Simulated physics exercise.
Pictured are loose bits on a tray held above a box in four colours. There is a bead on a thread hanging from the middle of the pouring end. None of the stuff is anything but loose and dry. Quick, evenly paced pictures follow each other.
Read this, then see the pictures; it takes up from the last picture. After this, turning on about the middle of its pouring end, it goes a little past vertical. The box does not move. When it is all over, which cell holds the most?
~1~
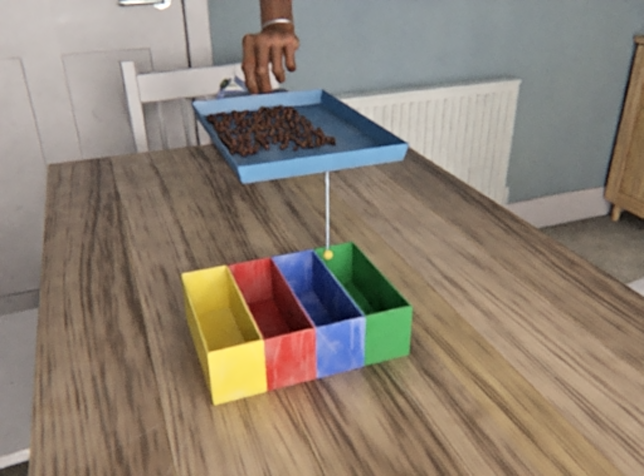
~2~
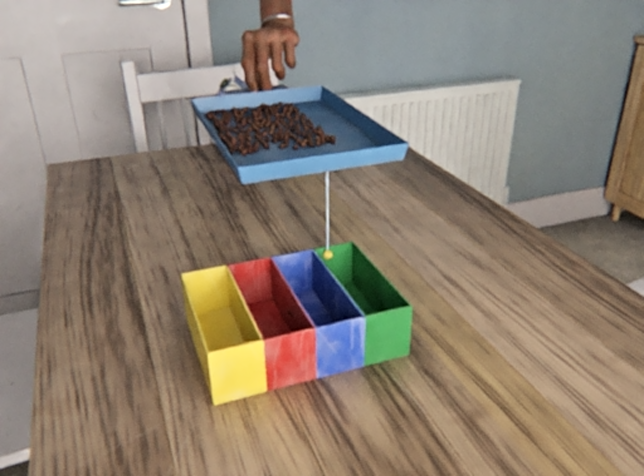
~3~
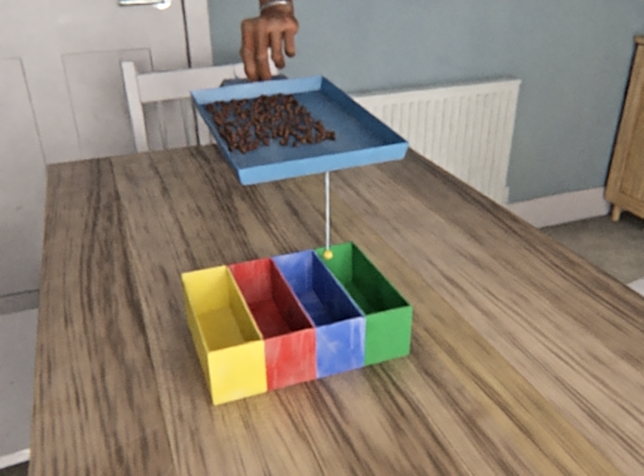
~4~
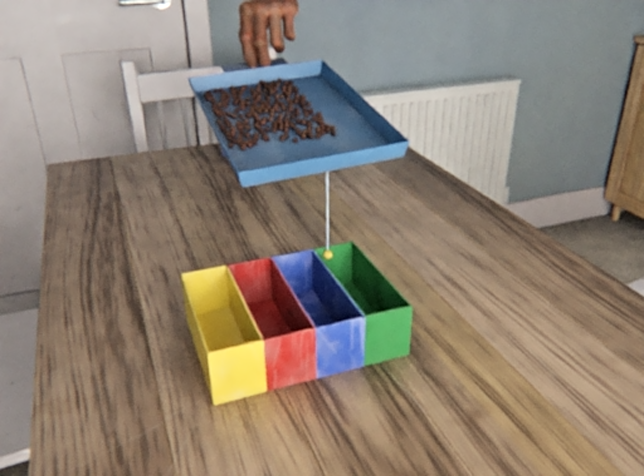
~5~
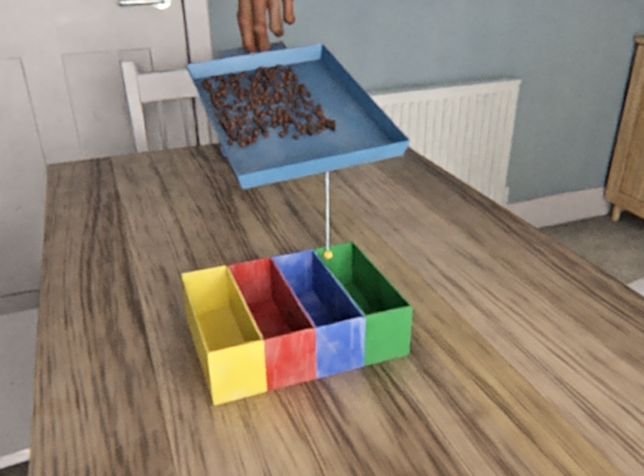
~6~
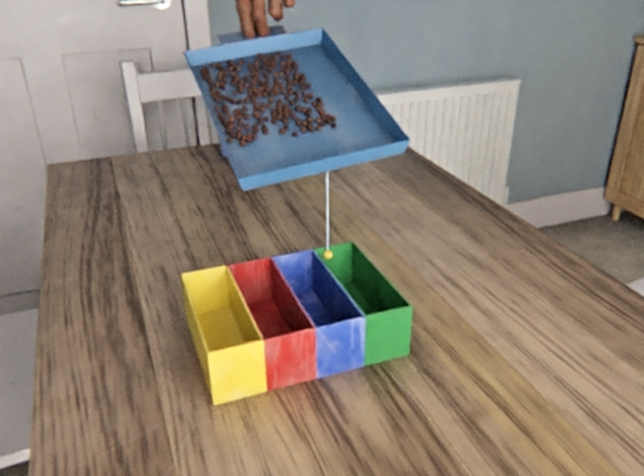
The red cell holds the most.
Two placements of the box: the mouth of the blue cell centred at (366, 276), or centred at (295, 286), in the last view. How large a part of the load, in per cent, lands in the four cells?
About 80 in a hundred, then about 100 in a hundred.
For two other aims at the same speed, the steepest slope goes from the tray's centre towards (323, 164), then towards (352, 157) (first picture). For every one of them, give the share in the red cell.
20 per cent, then 0 per cent.
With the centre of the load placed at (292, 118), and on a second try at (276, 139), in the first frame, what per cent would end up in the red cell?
About 60 and 70 per cent.
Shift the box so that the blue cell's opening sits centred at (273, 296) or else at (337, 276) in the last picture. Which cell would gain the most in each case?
It would be the blue one the first time and the yellow one the second time.
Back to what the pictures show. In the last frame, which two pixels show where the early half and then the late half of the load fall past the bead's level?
At (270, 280) for the first part, then at (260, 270) for the others.
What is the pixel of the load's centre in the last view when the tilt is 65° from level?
The middle of the pieces lands at roughly (266, 182).
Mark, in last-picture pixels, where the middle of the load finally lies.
I'd place the middle at about (276, 342).
Soon after the last picture, tray tipped steeply; most on the tray; a small part in the red cell; a stray few in the blue cell; a stray few in the yellow cell; a small part falling or outside the box.
A little later, tray tipped past a quarter turn; about a quarter on the tray; about half in the red cell; a small part in the yellow cell; a small part in the blue cell; about a quarter falling or outside the box.
Later still, tray tipped past a quarter turn; most in the red cell; a small part in the blue cell; a small part in the yellow cell; a stray few falling or outside the box.
At rest, tray tipped past a quarter turn; most in the red cell; a small part in the blue cell; a small part in the yellow cell; none in the green cell; a stray few outside the box.
